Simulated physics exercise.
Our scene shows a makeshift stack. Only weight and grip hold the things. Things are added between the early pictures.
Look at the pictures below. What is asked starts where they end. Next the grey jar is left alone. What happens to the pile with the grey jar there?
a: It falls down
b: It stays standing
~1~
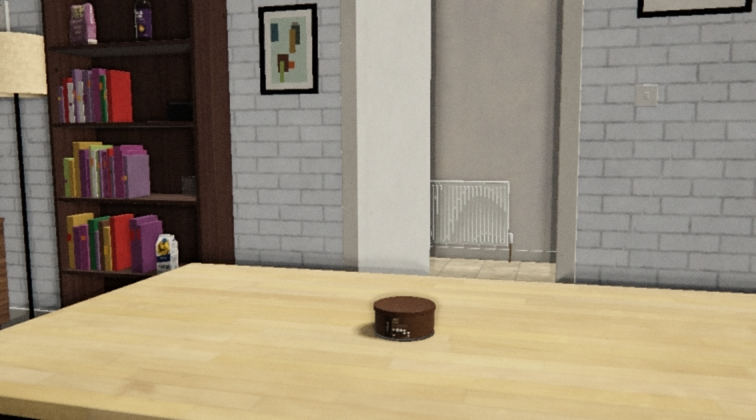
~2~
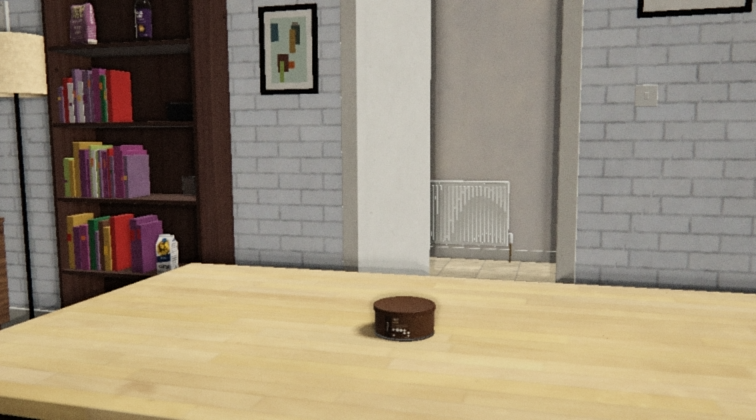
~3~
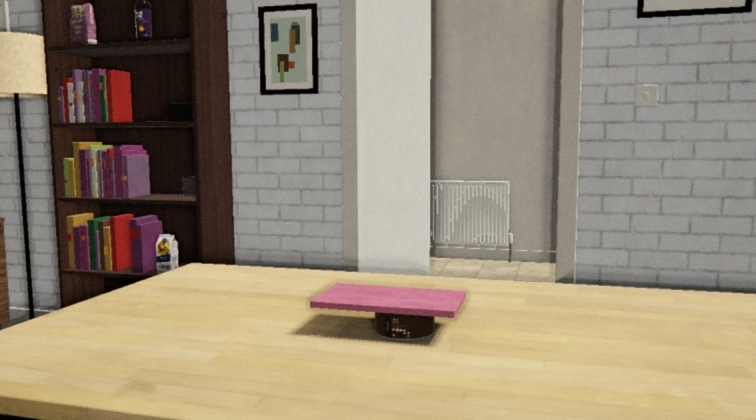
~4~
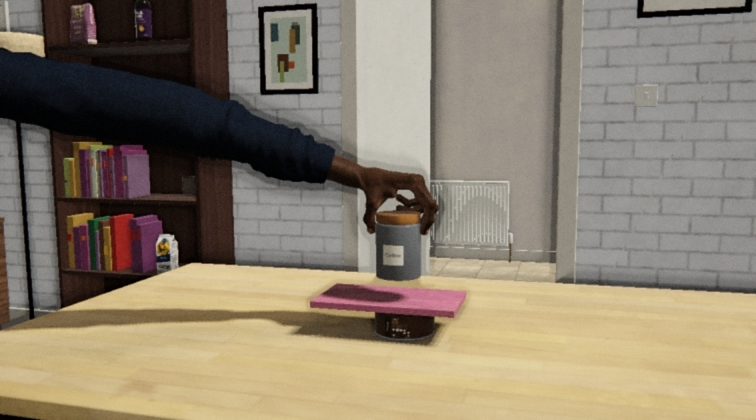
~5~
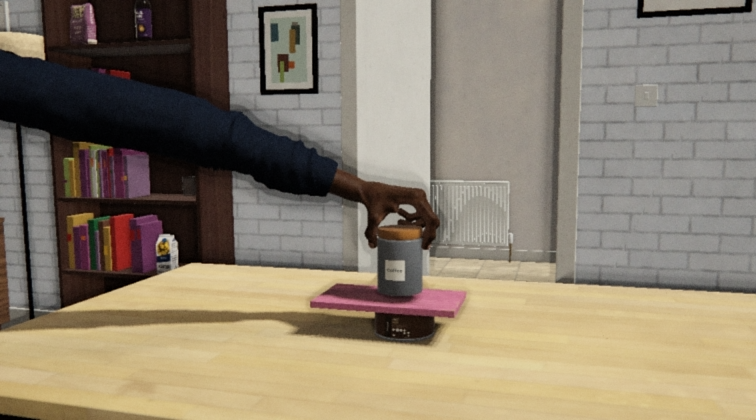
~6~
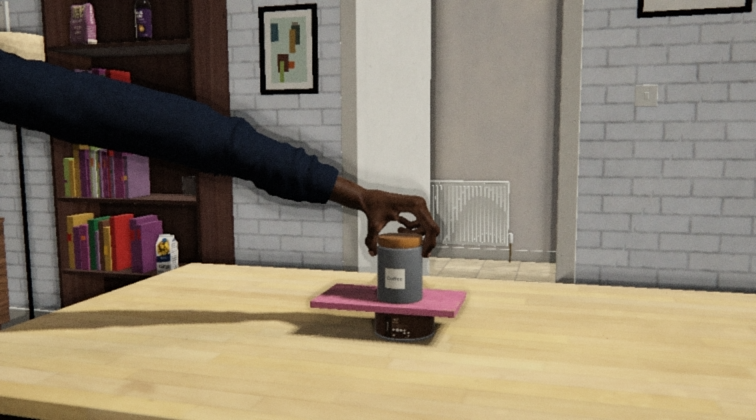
The answer is b.
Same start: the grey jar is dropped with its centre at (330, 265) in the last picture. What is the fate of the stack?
After that, it tumbles down.
Then, 0.30 s after the last picture, nothing has stirred.
Then, 0.70 s after the last picture, grey jar resting near (400, 267).
Then, 1.10 s after the last picture, grey jar resting near (400, 268).
At rest, all 3 in place. Seen from the same camera at the end, grey jar near (400, 268). The stack stays up.
